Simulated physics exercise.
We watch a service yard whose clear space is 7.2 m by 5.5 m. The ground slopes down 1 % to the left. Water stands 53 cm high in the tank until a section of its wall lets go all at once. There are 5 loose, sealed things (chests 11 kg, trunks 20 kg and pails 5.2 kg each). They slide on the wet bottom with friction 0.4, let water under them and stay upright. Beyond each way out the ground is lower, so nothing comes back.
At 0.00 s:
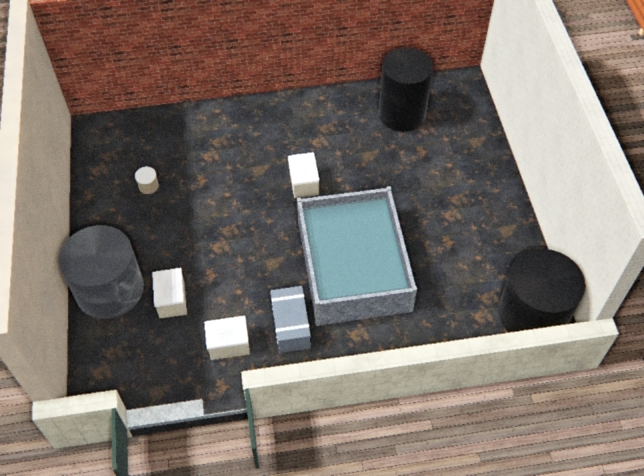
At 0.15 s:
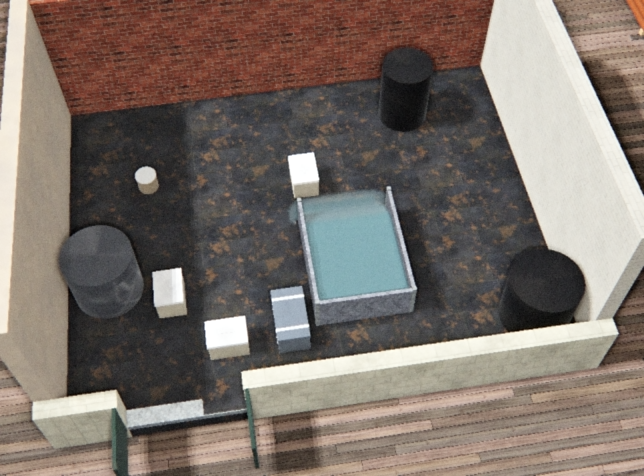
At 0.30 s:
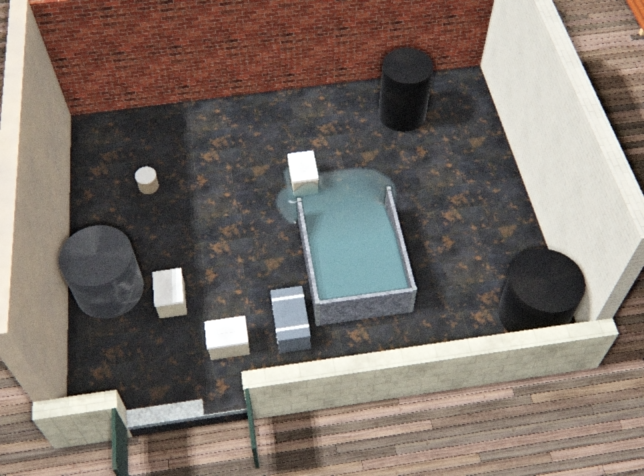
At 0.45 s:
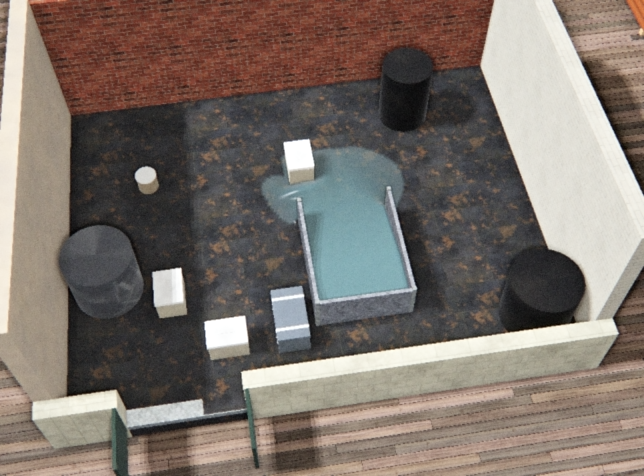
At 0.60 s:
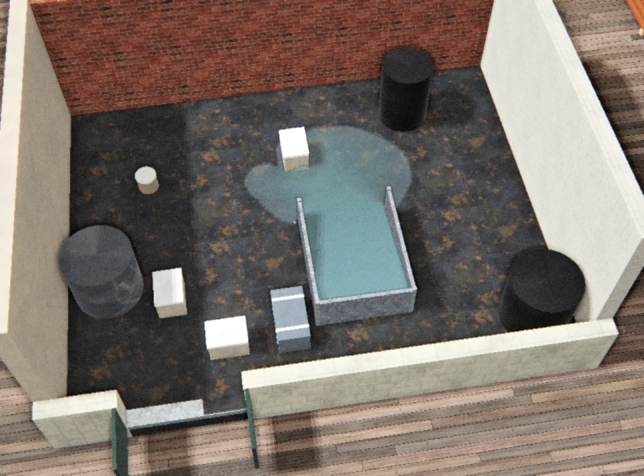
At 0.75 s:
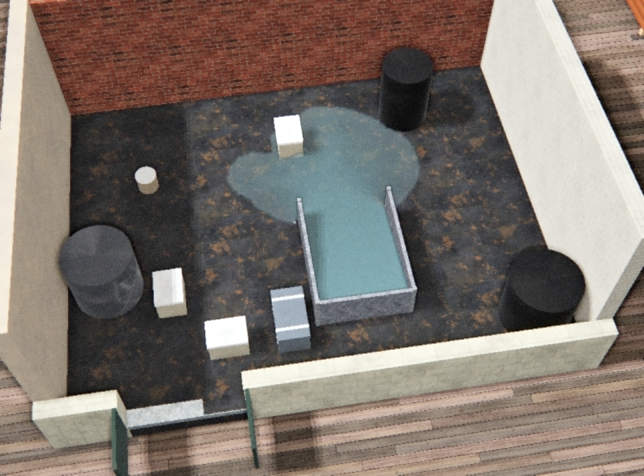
A pool of water in a walled yard lost its back wall and spread across the dark floor toward the brick wall, pushing a white box slowly backward while the other objects stayed put.
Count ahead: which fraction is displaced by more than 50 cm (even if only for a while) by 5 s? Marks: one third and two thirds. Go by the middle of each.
Share: Not even a third.
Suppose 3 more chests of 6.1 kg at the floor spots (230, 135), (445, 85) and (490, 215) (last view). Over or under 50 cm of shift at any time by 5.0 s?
In turn: Over, over, short of it.
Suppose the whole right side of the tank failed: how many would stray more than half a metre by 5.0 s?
In that case 0 of them.
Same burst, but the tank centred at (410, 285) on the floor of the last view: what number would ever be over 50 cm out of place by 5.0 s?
In that case 1 of them.
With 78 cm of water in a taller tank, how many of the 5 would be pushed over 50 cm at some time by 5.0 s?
Then 2.
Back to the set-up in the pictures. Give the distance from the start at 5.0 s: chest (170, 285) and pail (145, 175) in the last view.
In turn: 0 cm, 20 cm.
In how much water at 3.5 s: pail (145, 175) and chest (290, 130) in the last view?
Roughly 1 and 5 cm.
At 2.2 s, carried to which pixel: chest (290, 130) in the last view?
Around (220, 91).
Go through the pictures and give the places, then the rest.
A chest at (304, 168) rests on the ground; a chest at (168, 286) rests on the ground; water covers 2.2 m2; 0 of 5 have shifted, in the first picture.
A chest at (304, 168) rests on the ground; a chest at (168, 286) rests on the ground; 2.9 m2 under water; 0 of 5 have shifted, in the second picture.
A chest at (303, 166) rests on the ground, 4 cm from its start; a chest at (168, 286) rests on the ground; 3.6 m2 under water; 0 of 5 have shifted, in the third picture.
A chest at (299, 154) rests on the ground, 28 cm from its start; a chest at (168, 286) rests on the ground; water covers 4.5 m2; 1 of 5 have shifted, in the fourth picture.
A chest at (294, 142), on the bottom, 55 cm from its start; a chest at (168, 286) rests on the ground; 5.7 m2 under water; 1 of 5 have shifted, in the fifth picture.
A chest at (289, 129) rests on the ground, 83 cm from its start; a chest at (168, 286), on the bottom; water covers 7.0 m2; 1 of 5 have shifted, in the sixth picture.
After 1.1 s 1 of 5 are over 50 cm from their spots; 0 afloat.
After 2.2 s 1 of 5 are over 50 cm from their spots; 1 afloat.
After 3.5 s 1 of 5 are over 50 cm from their spots; 1 afloat.
After 5.0 s 1 of 5 are over 50 cm from their spots, and 1 have been at some point; 1 afloat.
